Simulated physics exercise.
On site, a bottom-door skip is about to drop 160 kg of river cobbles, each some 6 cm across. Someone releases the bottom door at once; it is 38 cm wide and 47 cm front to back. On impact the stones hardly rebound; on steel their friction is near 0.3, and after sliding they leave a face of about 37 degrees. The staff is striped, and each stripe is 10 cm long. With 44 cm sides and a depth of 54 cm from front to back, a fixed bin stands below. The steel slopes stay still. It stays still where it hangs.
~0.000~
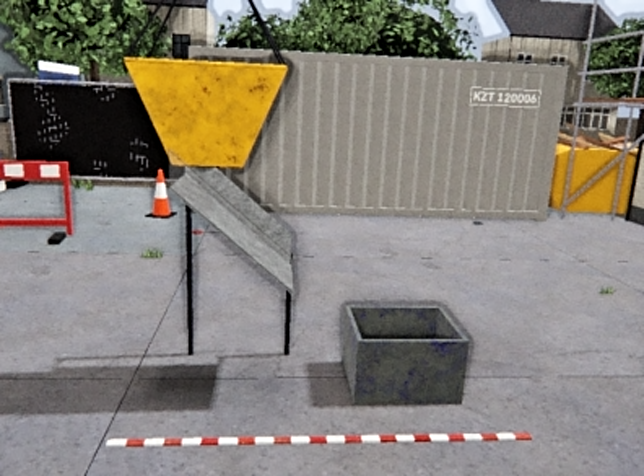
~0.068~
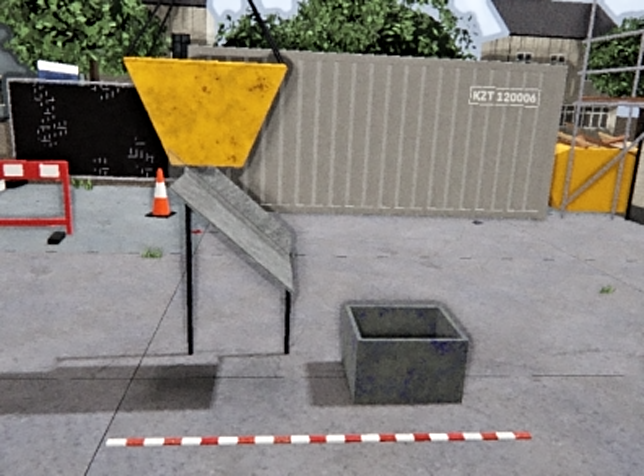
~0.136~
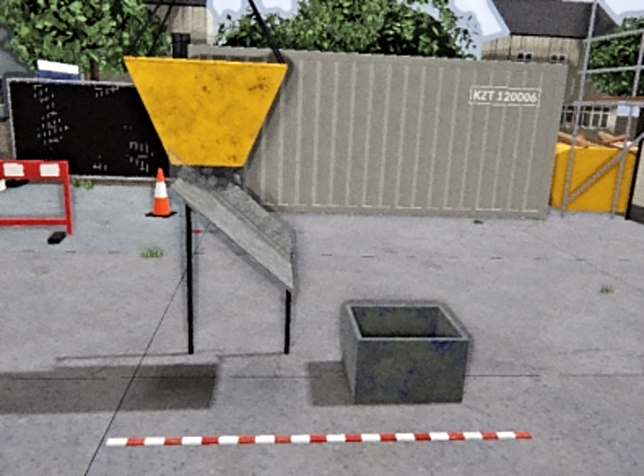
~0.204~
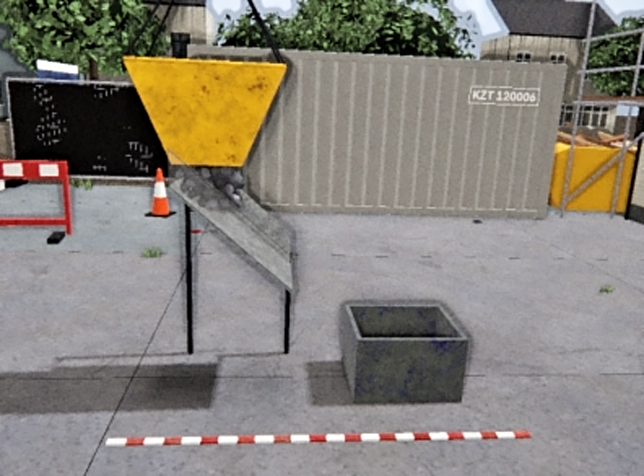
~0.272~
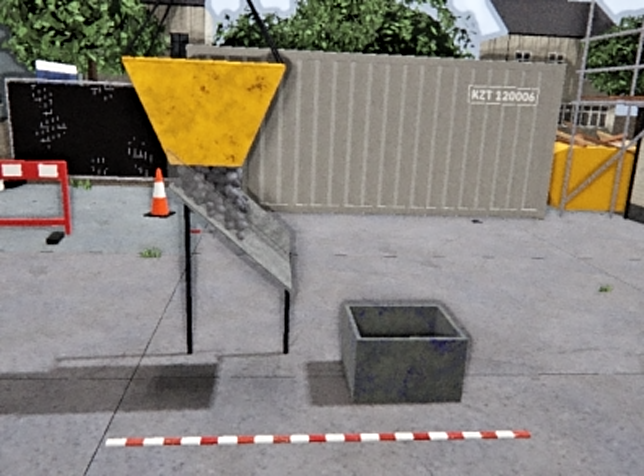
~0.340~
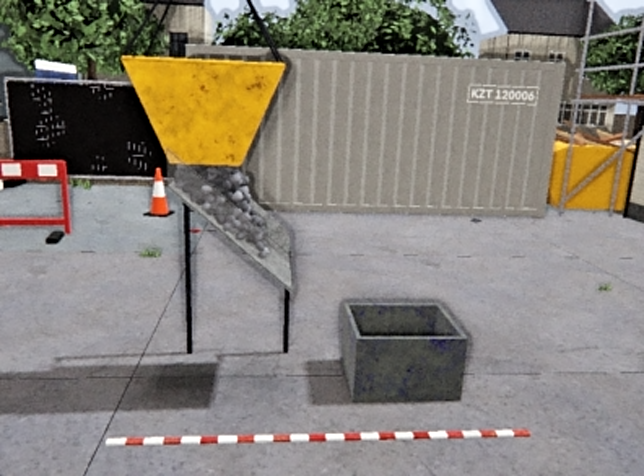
Grey stones drop from the yellow skip and slide rightward down the sloping grey chute.
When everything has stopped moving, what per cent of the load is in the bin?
About 5 per cent.
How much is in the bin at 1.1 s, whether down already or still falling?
Share: Around 5 %.
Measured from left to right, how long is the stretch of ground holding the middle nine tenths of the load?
Width: Near 100 cm.
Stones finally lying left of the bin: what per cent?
Share of load: Near 80 %.
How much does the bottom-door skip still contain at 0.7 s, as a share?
I'd say it holds close to 0 percent.
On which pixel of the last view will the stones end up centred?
Near (322, 374).
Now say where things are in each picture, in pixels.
In the first frame, the outlet is at (208, 157); nothing has dropped yet.
In the second frame, the outlet is at (207, 156); 4 % is out.
The third frame shows outlet at (208, 156), the stream shows down to (216, 179); 89 % still inside.
The fourth frame shows outlet at (207, 156), the stream shows down to (218, 202); 77 % still inside.
The fifth frame shows outlet at (206, 156), the stream shows down to (240, 225); 65 % still inside.
The sixth frame shows outlet at (206, 155), the stream shows down to (261, 242); 52 % still inside.
After 0.7 s, 2 % in the bottom-door skip, 61 % on the steel, 37 % falling or lying left of the bin; the stones farthest right are at (354, 339).
After 1.1 s, 0 % in the bottom-door skip, 16 % on the steel, 77 % falling or lying left of the bin, 4 % falling or lying in the bin, 3 % falling or lying beside or right of the bin; the stones farthest right are at (426, 370).
After 1.7 s, 0 % in the bottom-door skip, 83 % falling or lying left of the bin, 5 % falling or lying in the bin, 12 % falling or lying beside or right of the bin; the stones farthest right are at (452, 377).
After 2.6 s, 0 % in the bottom-door skip, 82 % falling or lying left of the bin, 5 % falling or lying in the bin, 13 % falling or lying beside or right of the bin; the stones farthest right are at (454, 379).
After 4.5 s, 0 % in the bottom-door skip, 82 % left of the bin, 5 % in the bin, 13 % beside or right of the bin; the stones farthest right are at (454, 379).
